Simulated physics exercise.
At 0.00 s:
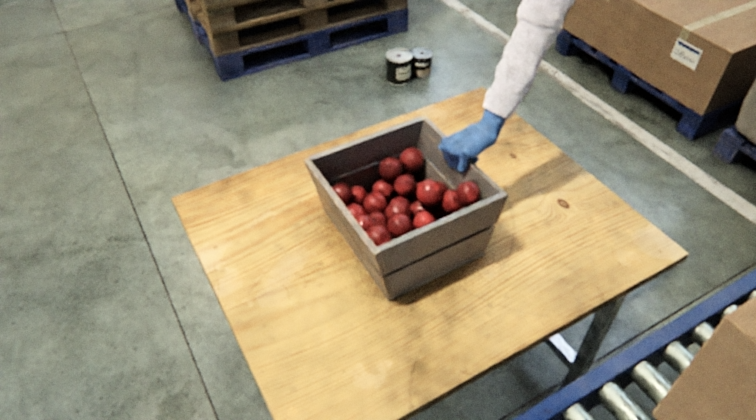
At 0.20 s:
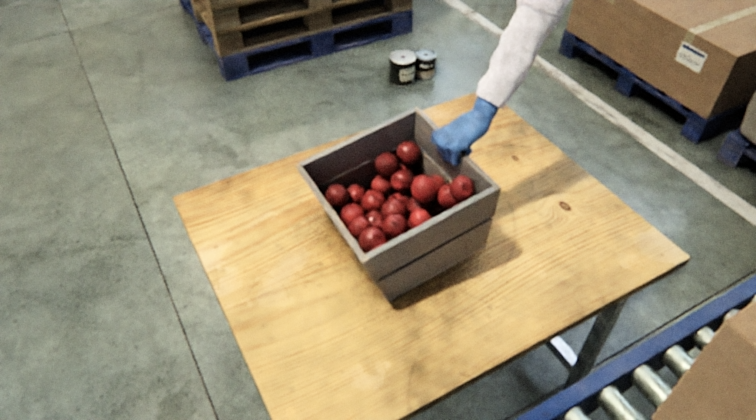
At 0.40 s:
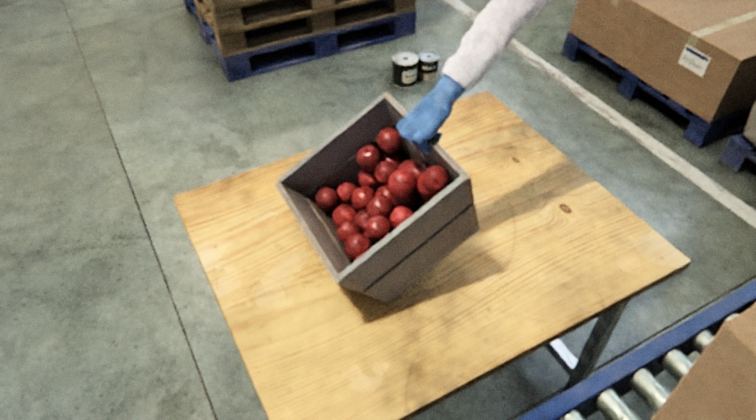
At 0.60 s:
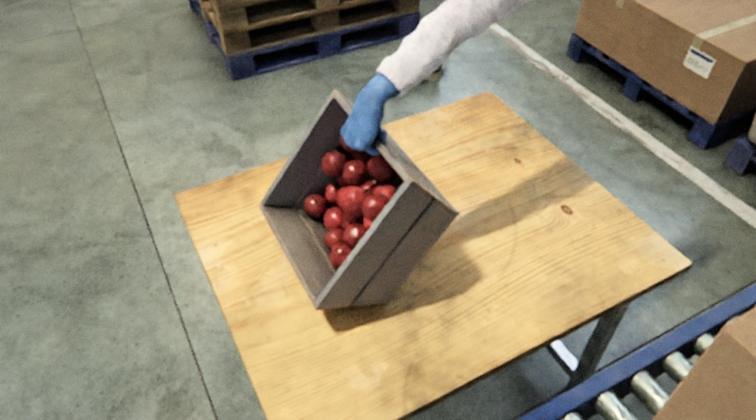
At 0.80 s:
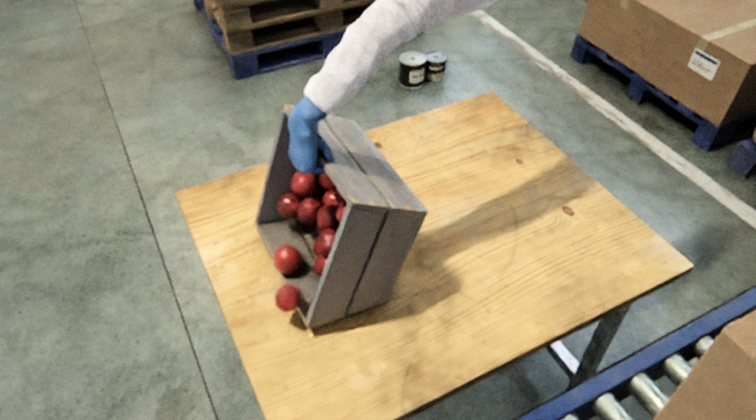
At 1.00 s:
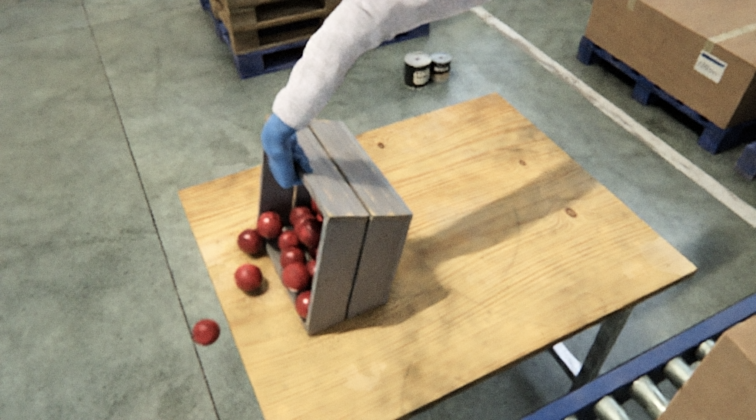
A gloved hand tips a grey tote of red apples left, and some roll out.
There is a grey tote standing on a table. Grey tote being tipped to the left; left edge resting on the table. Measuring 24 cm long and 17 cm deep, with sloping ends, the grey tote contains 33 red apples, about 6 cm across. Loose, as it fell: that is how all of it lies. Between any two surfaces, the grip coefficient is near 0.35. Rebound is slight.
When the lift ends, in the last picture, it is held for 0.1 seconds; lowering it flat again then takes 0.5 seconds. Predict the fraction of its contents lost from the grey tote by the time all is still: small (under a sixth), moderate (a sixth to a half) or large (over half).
Moderate.
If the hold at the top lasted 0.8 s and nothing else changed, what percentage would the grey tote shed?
Grey tote 30%.
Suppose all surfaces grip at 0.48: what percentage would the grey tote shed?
Grey tote 20 per cent.
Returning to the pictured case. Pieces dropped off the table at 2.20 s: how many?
The number is close to 8.
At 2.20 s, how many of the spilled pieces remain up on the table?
About 4.
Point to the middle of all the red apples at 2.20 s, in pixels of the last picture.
At about (365, 229) in pixels.
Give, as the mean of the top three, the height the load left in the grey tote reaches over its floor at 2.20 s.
12 cm or thereabouts.
After 1.19 s, tilt 71°; the grey tote is down by 8 of 33.
After 1.43 s, tilt 21°; the grey tote is down by 10 of 33.
After 1.77 s, tilt 0°; the grey tote is down by 11 of 33.
Outcome (at 2.20 s), the grey tote is down by 11 of 33. Asked share, 11 of 33, 33 per cent.
